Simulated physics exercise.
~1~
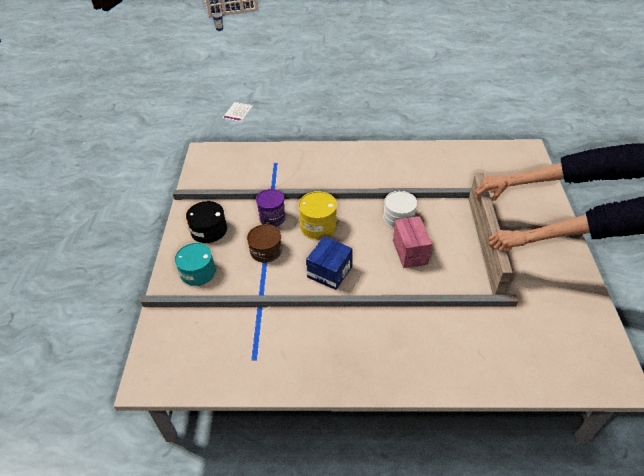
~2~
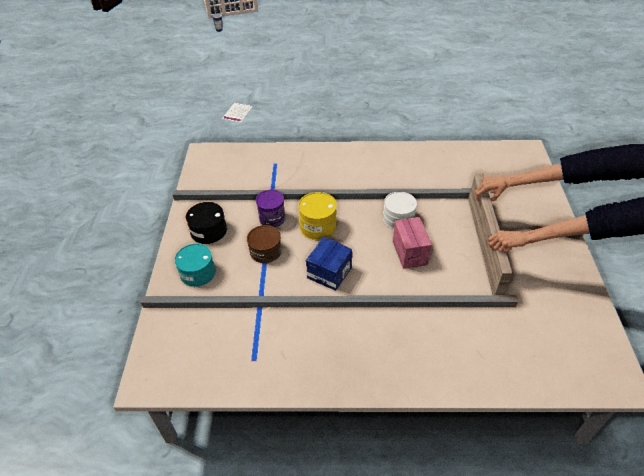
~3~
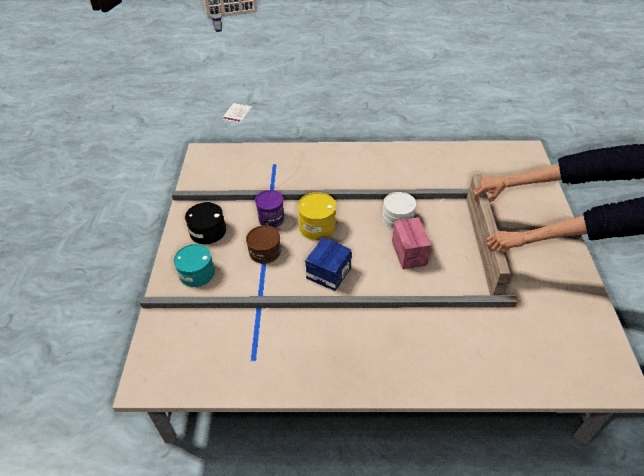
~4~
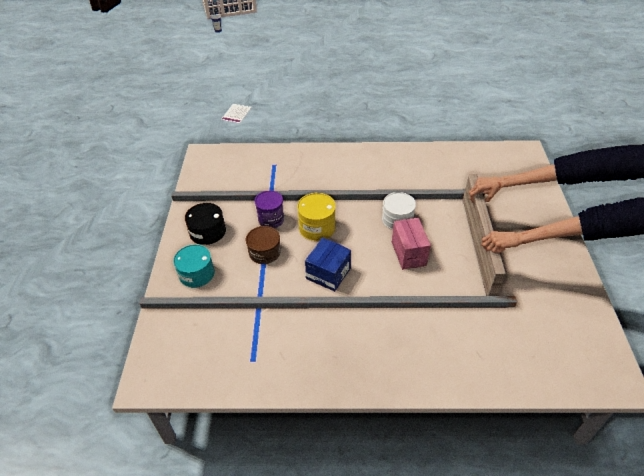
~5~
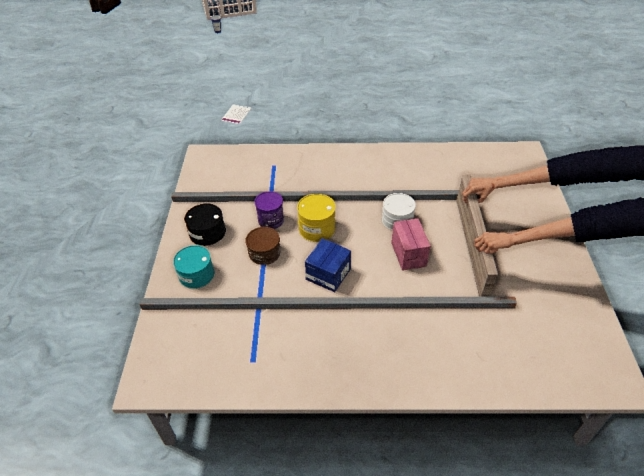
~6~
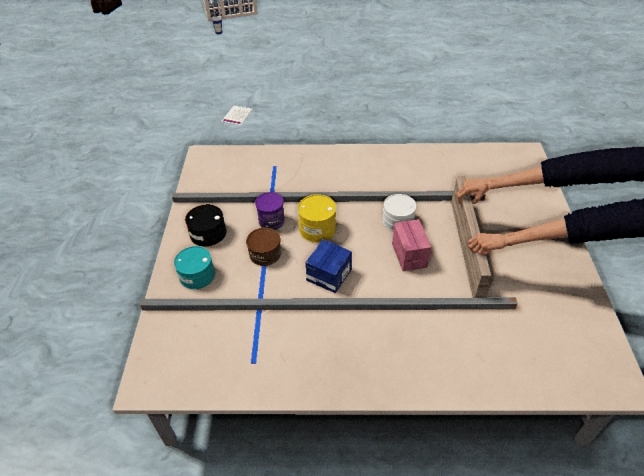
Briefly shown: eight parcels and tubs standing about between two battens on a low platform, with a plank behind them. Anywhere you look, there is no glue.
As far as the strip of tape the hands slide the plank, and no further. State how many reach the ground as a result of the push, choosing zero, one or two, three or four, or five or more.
Zero reach the ground.
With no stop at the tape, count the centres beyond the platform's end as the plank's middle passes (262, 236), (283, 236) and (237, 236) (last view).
The numbers past the end are 0, 0 and 1.
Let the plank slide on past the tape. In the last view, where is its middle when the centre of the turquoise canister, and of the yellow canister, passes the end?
I'd say about (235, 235) for the first one and about (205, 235) for the second.
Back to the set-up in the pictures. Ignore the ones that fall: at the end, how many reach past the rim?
The answer comes to 0.
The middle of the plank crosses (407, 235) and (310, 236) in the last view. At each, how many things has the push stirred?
First 2 and then 6.
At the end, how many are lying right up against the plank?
It is in contact with 3.
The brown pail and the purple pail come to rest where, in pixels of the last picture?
In the last picture the brown pail sits at (215, 258) while the purple pail sits at (227, 204).
Early on, none off yet; turquoise canister at rest near (195, 268); black canister at rest near (206, 225); brown pail at rest near (264, 247).
A while later, none off yet; turquoise canister at rest near (195, 268); black canister at rest near (206, 225); brown pail moving near (263, 248).
Finally, the number that fall off is zero.
